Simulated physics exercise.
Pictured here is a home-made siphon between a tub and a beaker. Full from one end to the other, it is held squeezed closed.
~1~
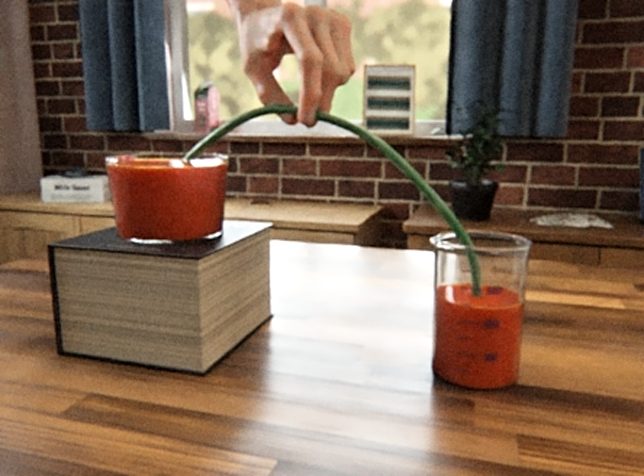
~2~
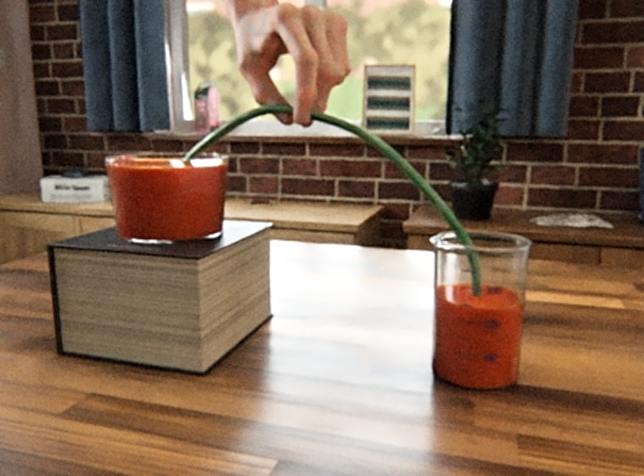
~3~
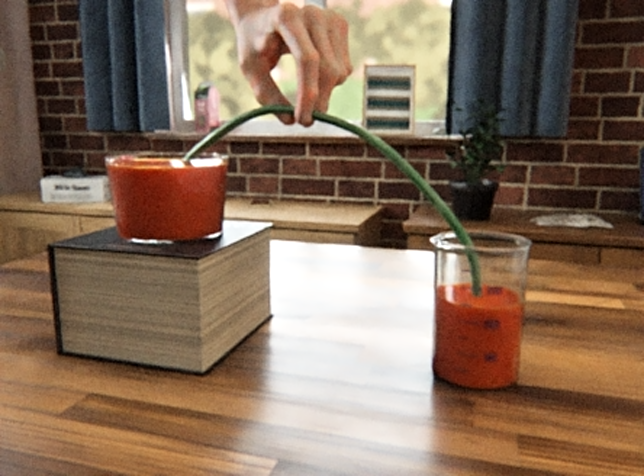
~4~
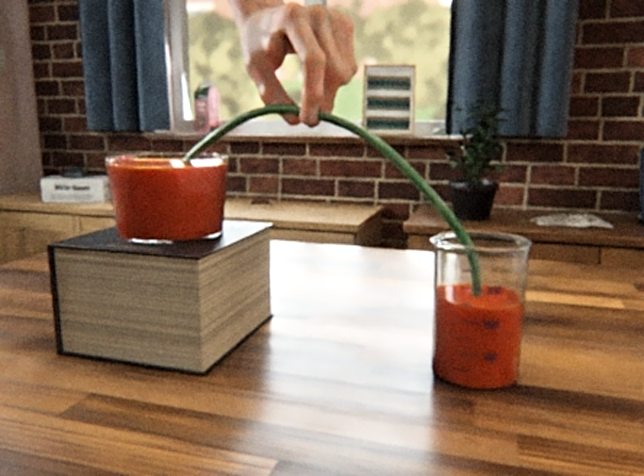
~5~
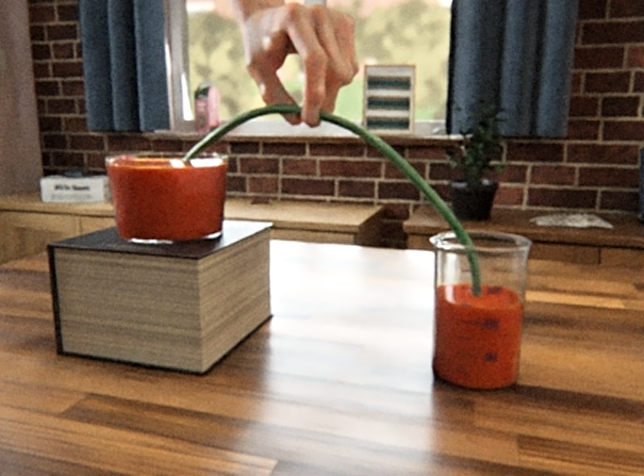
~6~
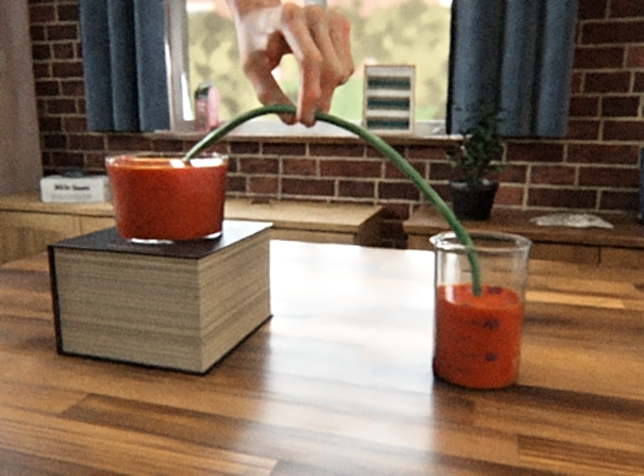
A hand holds a green hose between two containers of red liquid, barely moving.
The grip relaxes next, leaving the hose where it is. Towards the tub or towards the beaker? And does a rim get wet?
Flow goes rightward, and the filling side is too small.
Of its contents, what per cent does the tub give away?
80 %, by my reckoning.
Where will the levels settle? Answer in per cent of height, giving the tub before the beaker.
20 and 100 per cent, in that order.
A moment on, the tub is about two thirds full; the beaker is nearly full.
Further on, the tub is about a third full; the beaker is full to the brim; a puddle lies under the lower one.
When it is over, the tub is about a quarter full; the beaker is full to the brim; a puddle lies under the lower one; the two surfaces are level.
